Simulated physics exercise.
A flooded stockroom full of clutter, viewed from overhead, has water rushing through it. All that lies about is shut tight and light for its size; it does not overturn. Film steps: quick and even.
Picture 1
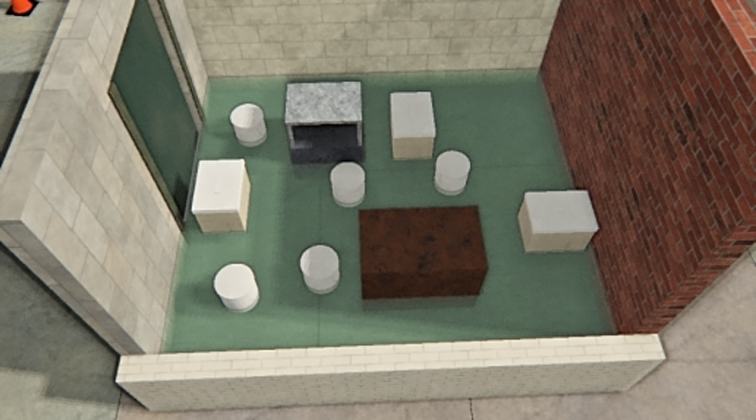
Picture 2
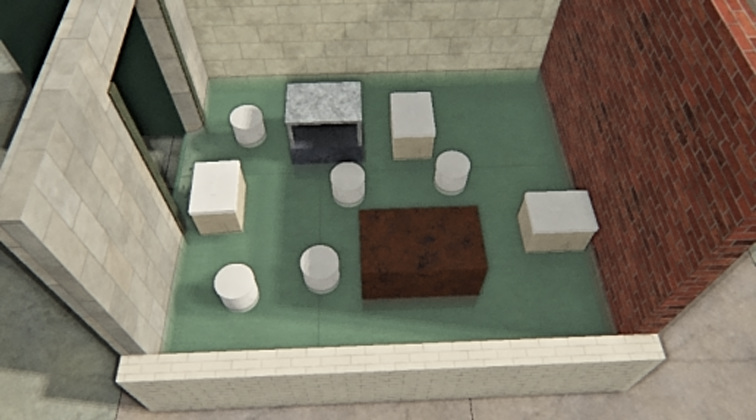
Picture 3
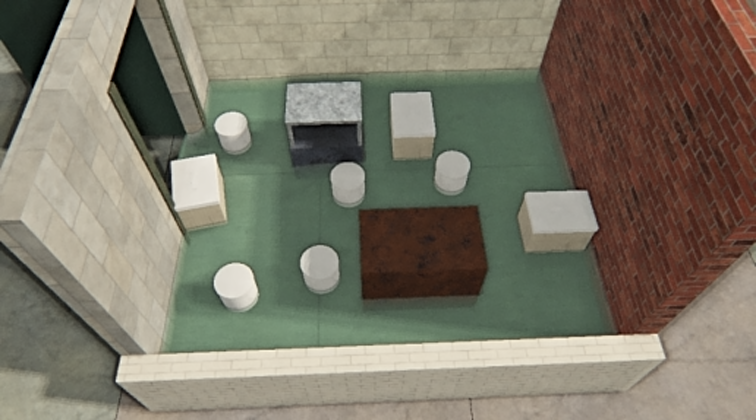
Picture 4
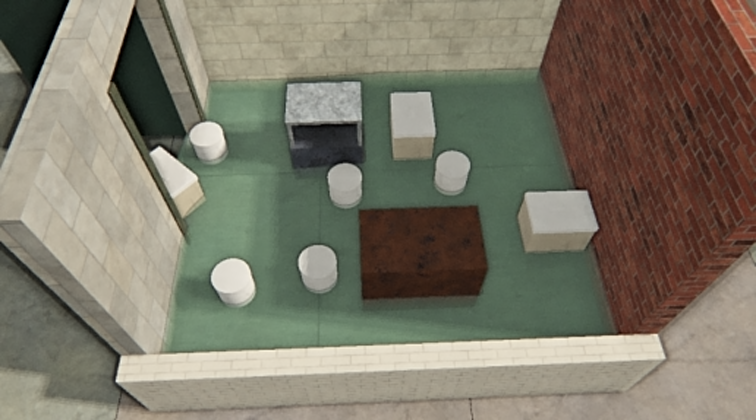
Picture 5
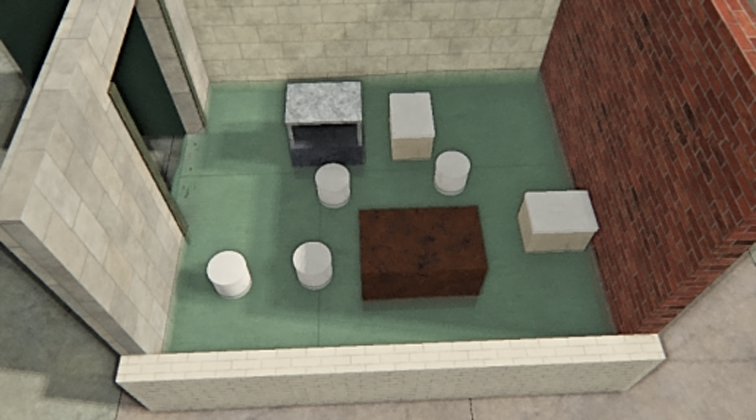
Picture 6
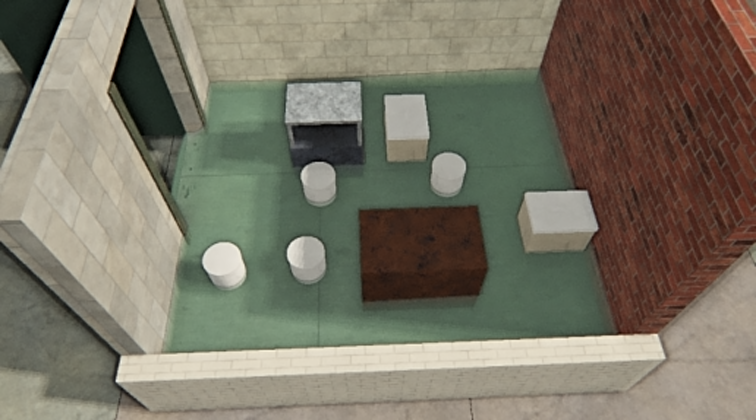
At first, white pails and pale boxes sit still around a dark brown block in a walled, green-floored room, as a doorway opens on the left. Then the nearest box and pail slide left and disappear through it, and the remaining pails and a box at the back drift slightly left.
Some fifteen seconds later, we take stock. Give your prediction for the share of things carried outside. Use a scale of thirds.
On that scale, two thirds or above.
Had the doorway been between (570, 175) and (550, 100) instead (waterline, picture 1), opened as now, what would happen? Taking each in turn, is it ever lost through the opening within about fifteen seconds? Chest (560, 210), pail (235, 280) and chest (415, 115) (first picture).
Item one: Leaves; item two: Remains; item three: Leaves.
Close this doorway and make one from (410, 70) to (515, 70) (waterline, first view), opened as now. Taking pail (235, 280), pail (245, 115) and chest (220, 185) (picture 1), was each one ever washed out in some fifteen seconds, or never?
The first never exits, the second exits, the third never exits.
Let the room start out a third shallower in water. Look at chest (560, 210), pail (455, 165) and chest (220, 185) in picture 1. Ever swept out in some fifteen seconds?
Per object: Remained / exited / exited.
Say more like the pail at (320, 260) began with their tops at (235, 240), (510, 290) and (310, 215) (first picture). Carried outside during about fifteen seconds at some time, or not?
The first departs, the second remains behind, the third departs.
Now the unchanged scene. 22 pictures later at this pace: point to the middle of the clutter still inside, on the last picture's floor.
Around pixel (384, 168).
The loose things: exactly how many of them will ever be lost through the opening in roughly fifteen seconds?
Count: 7.
A moment on, 2 of 8 are out; 6 afloat.
Next, 5 of 8 are out; 3 afloat.
Later, 6 of 8 are out; 2 afloat.
In the end, 7 of 8 are out; 1 afloat.
